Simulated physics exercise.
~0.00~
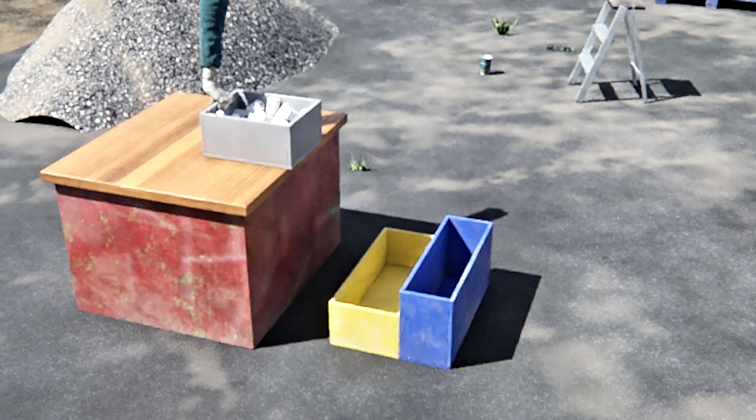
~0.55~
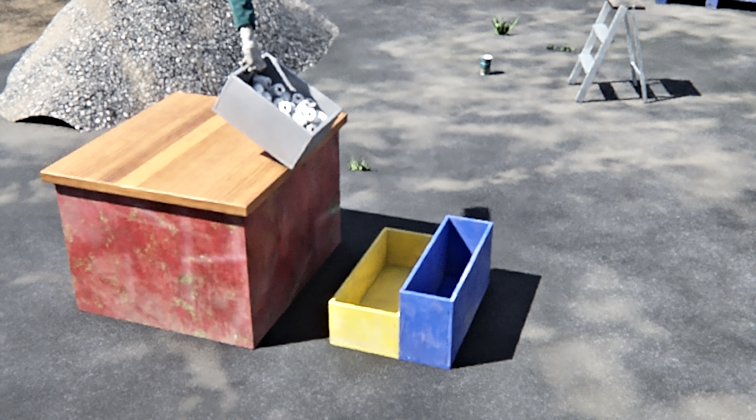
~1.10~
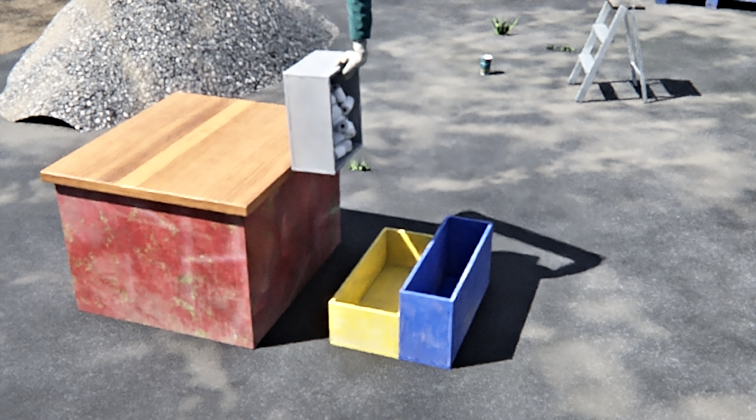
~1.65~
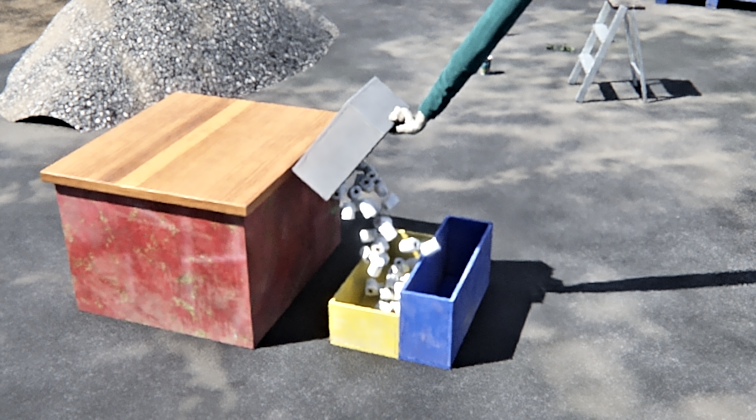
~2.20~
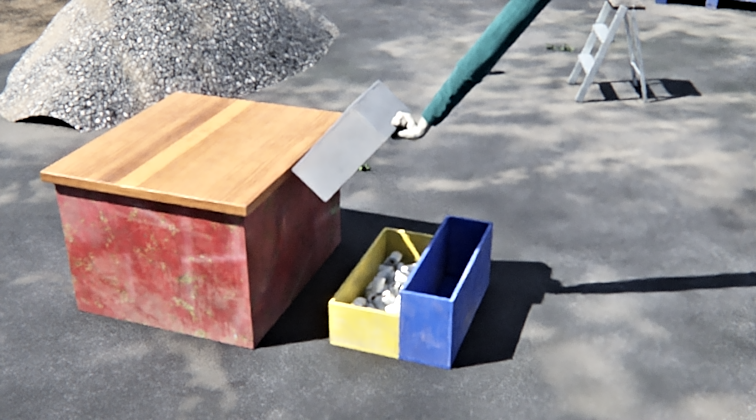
Grey box of loose white rolls lifting off a wooden-topped bench, tipping over in a green-sleeved hand and spilling into a yellow trough.
